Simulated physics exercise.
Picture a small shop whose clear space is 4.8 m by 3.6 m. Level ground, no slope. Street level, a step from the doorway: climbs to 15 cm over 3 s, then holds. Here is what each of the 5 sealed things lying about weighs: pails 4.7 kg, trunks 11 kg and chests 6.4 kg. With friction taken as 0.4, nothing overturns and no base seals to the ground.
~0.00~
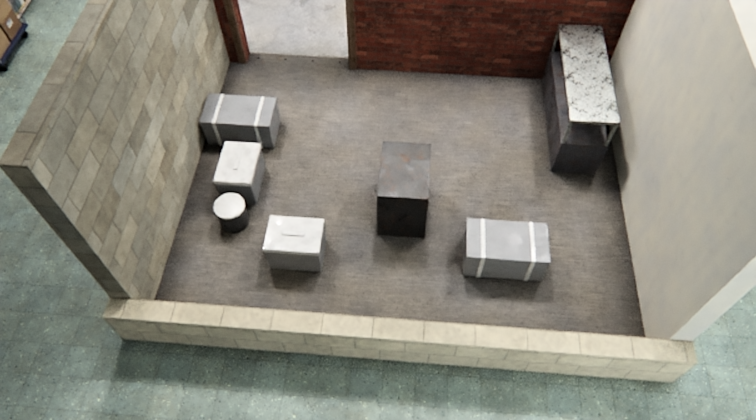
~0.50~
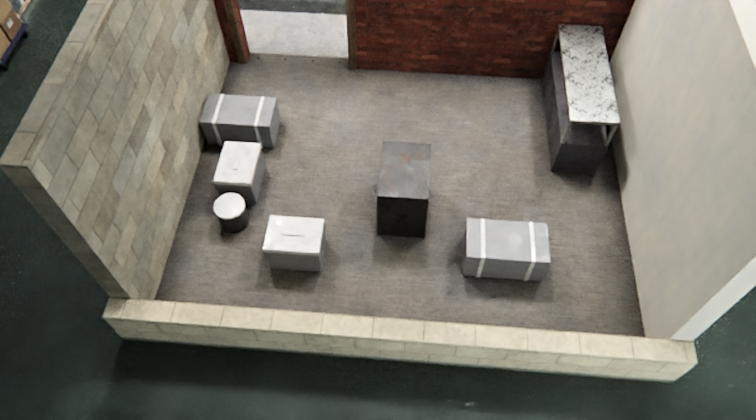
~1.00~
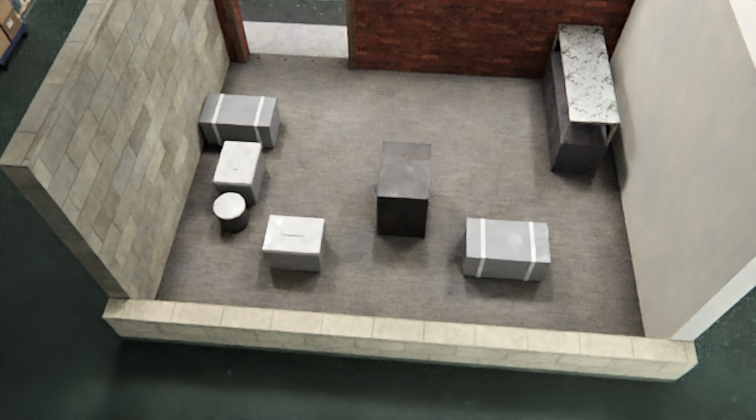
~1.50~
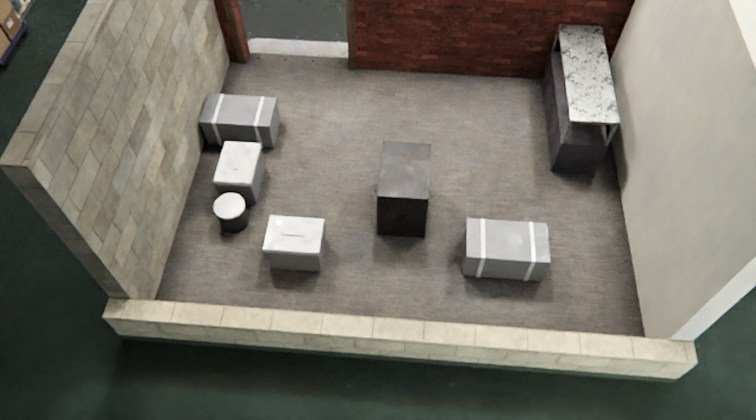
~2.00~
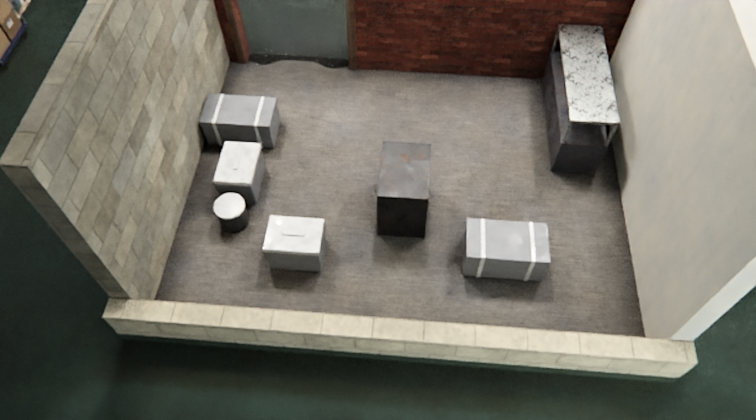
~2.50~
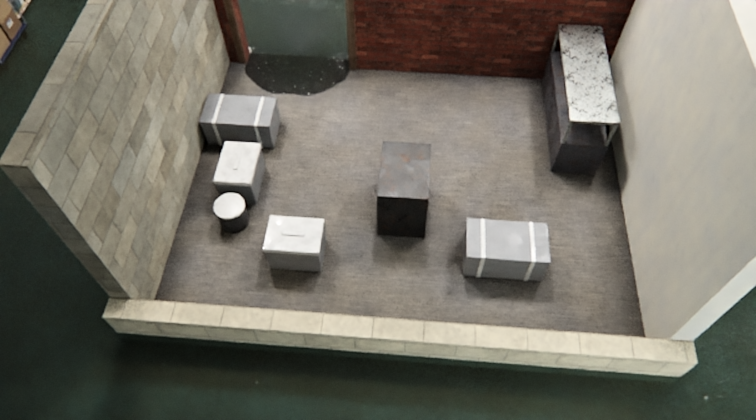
Walled room with grey boxes and chests standing still as dark water rises outside and begins spreading in through the back doorway.
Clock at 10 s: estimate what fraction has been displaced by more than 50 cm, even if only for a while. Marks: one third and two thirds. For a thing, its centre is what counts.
I bet the count comes out high.
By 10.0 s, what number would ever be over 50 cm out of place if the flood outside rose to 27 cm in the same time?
Count under that change: 5.
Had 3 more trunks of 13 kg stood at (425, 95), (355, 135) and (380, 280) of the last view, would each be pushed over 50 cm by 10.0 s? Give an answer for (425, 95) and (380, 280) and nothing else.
One by one: Below; above.
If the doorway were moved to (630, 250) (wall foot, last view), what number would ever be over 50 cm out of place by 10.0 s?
Count: 2.
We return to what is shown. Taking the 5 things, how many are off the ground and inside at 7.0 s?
Total: 4.
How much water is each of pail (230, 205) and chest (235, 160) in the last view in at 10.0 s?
Some 10 cm at the first, some 10 cm at the second.
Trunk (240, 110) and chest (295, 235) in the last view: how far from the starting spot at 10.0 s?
140 cm, 100 cm.
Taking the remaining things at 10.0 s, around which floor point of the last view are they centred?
Mean position: Approximately (358, 266).
After 3.5 s 0 of 5 are over 50 cm from their spots; 0 afloat.
After 4.5 s 0 of 5 are over 50 cm from their spots; 1 afloat.
After 7.0 s 4 of 5 are over 50 cm from their spots; 4 afloat.
After 10.0 s 4 of 5 are over 50 cm from their spots, and 4 have been at some point; 4 afloat.
